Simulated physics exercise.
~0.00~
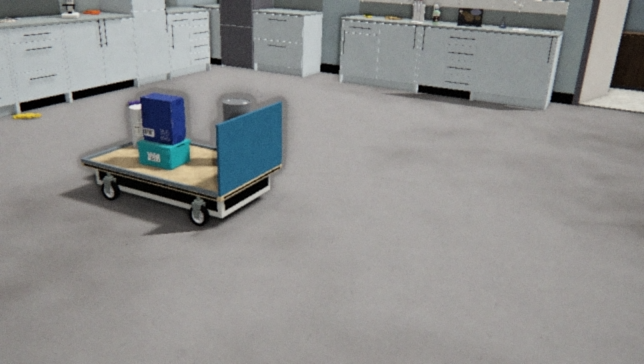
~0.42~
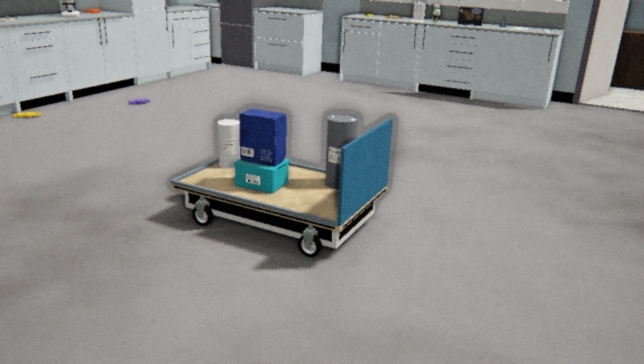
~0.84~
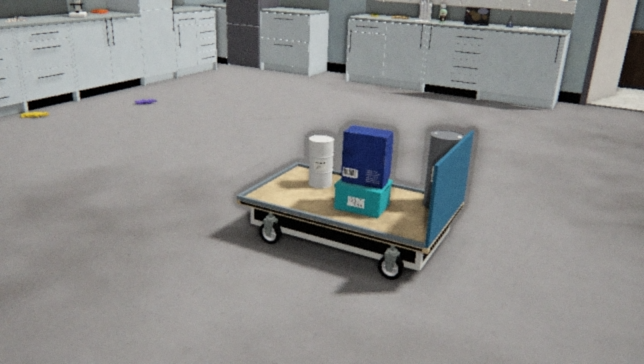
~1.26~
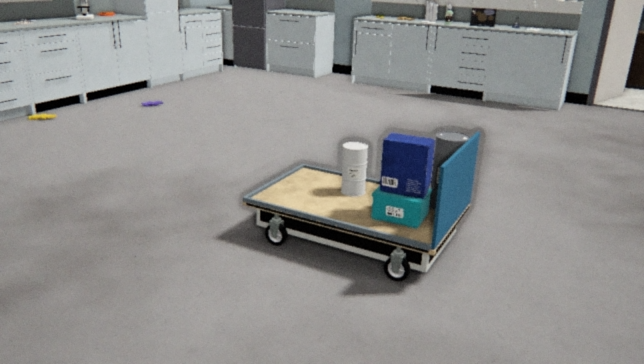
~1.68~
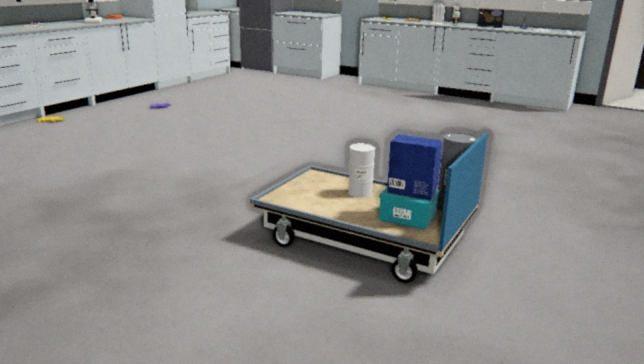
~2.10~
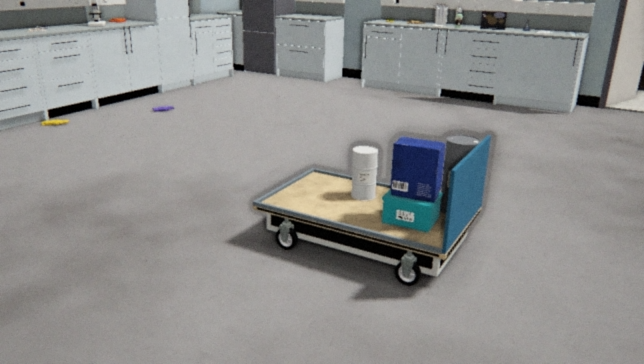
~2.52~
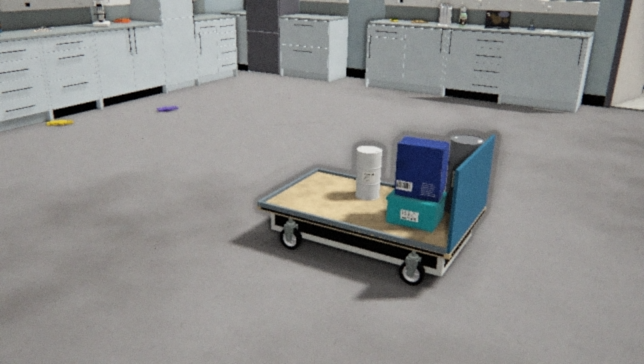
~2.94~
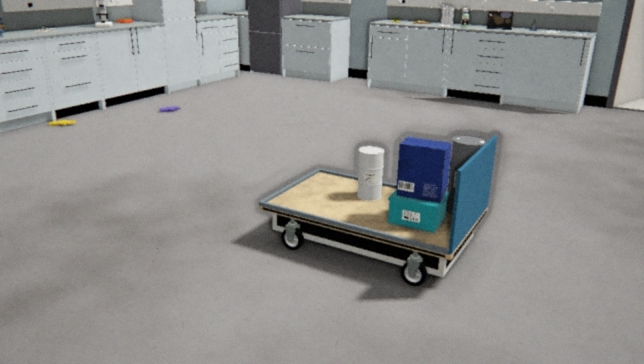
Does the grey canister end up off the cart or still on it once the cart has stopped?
The grey canister stays on the cart, standing upright close to the blue board.
